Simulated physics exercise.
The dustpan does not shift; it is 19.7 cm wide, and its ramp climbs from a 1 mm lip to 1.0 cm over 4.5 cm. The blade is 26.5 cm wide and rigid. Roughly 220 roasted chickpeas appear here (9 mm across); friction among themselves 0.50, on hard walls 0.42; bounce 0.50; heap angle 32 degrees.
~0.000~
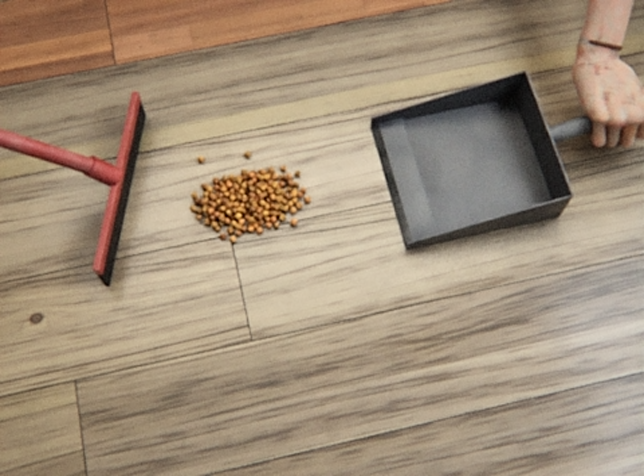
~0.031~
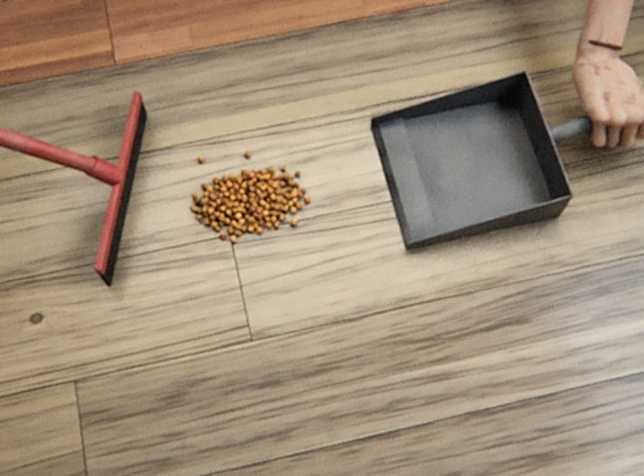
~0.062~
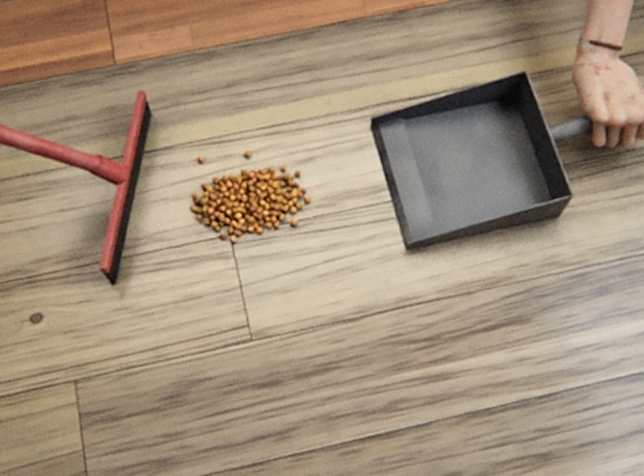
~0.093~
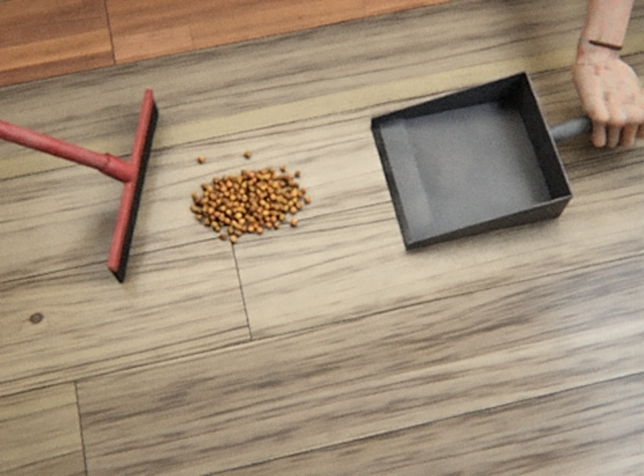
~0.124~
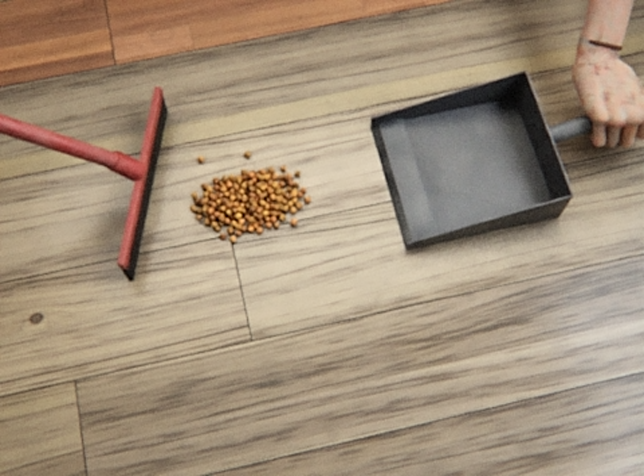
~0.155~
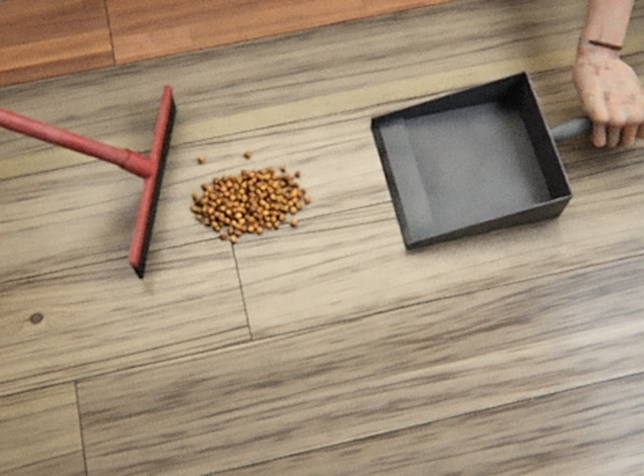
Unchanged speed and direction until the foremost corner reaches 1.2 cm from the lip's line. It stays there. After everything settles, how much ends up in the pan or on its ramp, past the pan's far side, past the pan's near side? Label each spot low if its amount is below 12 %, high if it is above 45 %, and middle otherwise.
In the pan or on its ramp: Low, past the pan's far side: Low, past the pan's near side: Low.
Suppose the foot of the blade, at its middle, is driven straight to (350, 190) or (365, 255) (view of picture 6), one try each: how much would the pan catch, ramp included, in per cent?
The two tries give about 5 and 15 percent.
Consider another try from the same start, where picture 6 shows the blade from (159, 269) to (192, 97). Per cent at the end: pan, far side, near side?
Split: Pan = 25, far = 0, near = 15.
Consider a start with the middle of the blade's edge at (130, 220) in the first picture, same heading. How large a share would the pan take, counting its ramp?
Roughly 5 percent would end up there.
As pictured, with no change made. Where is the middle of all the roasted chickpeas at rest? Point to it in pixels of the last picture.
Roughly (359, 193).
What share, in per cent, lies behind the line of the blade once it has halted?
About 10 per cent.
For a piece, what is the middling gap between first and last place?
It works out to roughly 16 cm.
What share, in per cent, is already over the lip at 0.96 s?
I'd say some 0 per cent.
After 0.45 s, middle of the blade 19 cm from the lip; 0 % over the lip, far side 0 %, near side 0 %.
Then, at 0.64 s, middle of the blade 11 cm from the lip; 0 % over the lip, far side 0 %, near side 0 %.
After 0.96 s, middle of the blade 6 cm from the lip; 0 % over the lip, far side 0 %, near side 0 %.
By 1.3 s all is still; pan 0 %, far side 0 %, near side 0 %, in front of the lip or behind the blade 95 %.
